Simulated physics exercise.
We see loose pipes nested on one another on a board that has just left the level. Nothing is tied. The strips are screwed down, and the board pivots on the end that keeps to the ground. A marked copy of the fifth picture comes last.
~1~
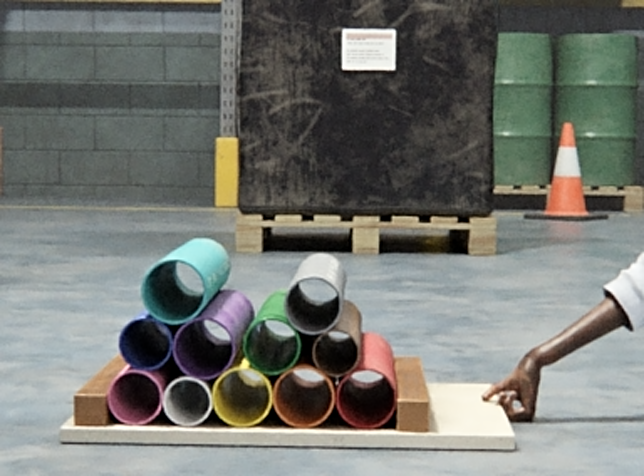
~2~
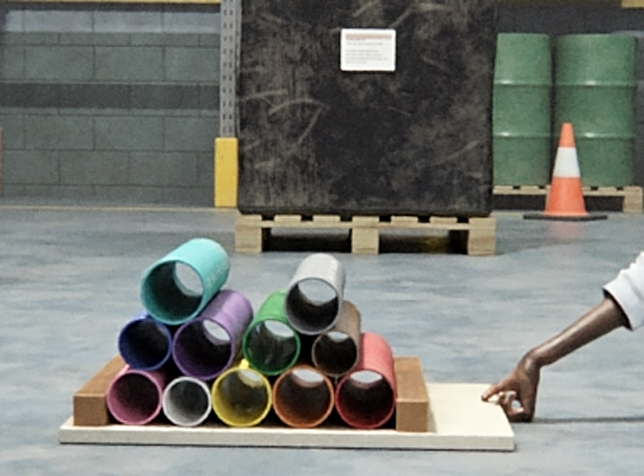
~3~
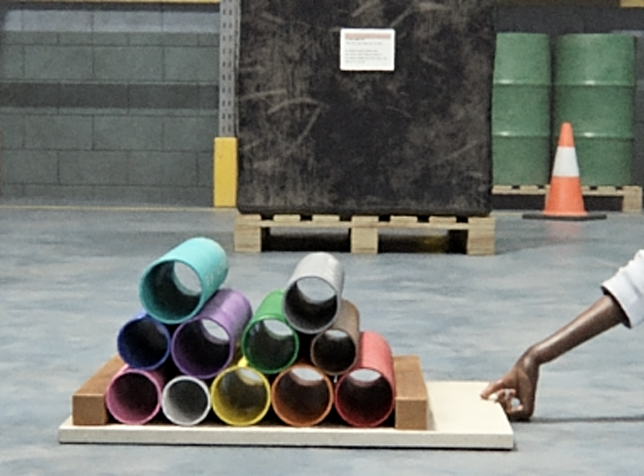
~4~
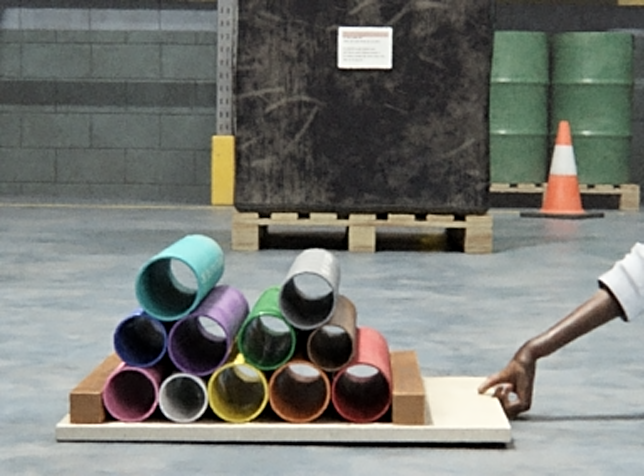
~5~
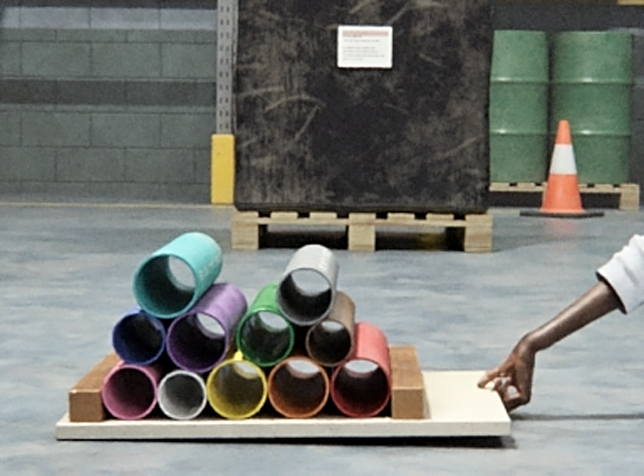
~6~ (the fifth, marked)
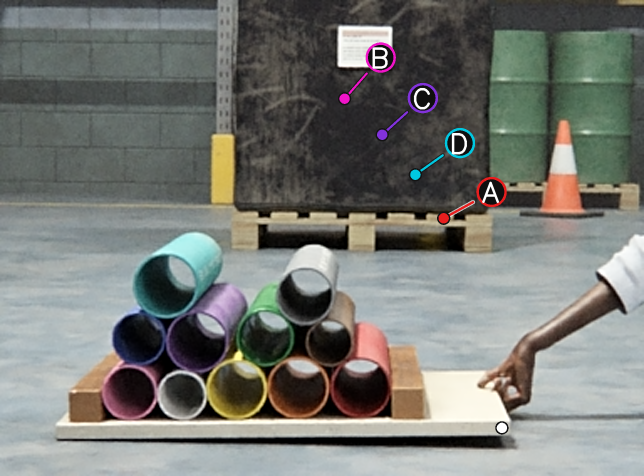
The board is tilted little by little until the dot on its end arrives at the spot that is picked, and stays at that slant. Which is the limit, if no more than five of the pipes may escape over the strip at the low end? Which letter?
No higher than A.
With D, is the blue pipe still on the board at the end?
The blue pipe: No.
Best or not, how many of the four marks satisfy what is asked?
The number is one.
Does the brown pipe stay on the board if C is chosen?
No.
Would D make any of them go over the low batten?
Yes.
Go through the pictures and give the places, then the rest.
In the first picture, pink pipe (135, 397); white pipe (188, 401); yellow pipe (242, 397).
In the second picture, yellow pipe (241, 397); orange pipe (303, 397).
In the third picture, board (293, 395); red pipe (365, 397); blue pipe (143, 343).
In the fourth picture, board (290, 391); pink pipe (131, 394); white pipe (183, 398).
In the fifth picture, board (289, 388); pink pipe (130, 393); white pipe (182, 395).
On the marked copy, A at (443, 218); B at (345, 99); C at (382, 135); D at (415, 175); the white dot at (502, 428).
Taking A. A third of the way, board at 17°.
Two thirds of the way, board at 30°.
When it is over, board at 30°, five over the low batten.
As for the rest, B six over the low batten; C six over the low batten; D six over the low batten.
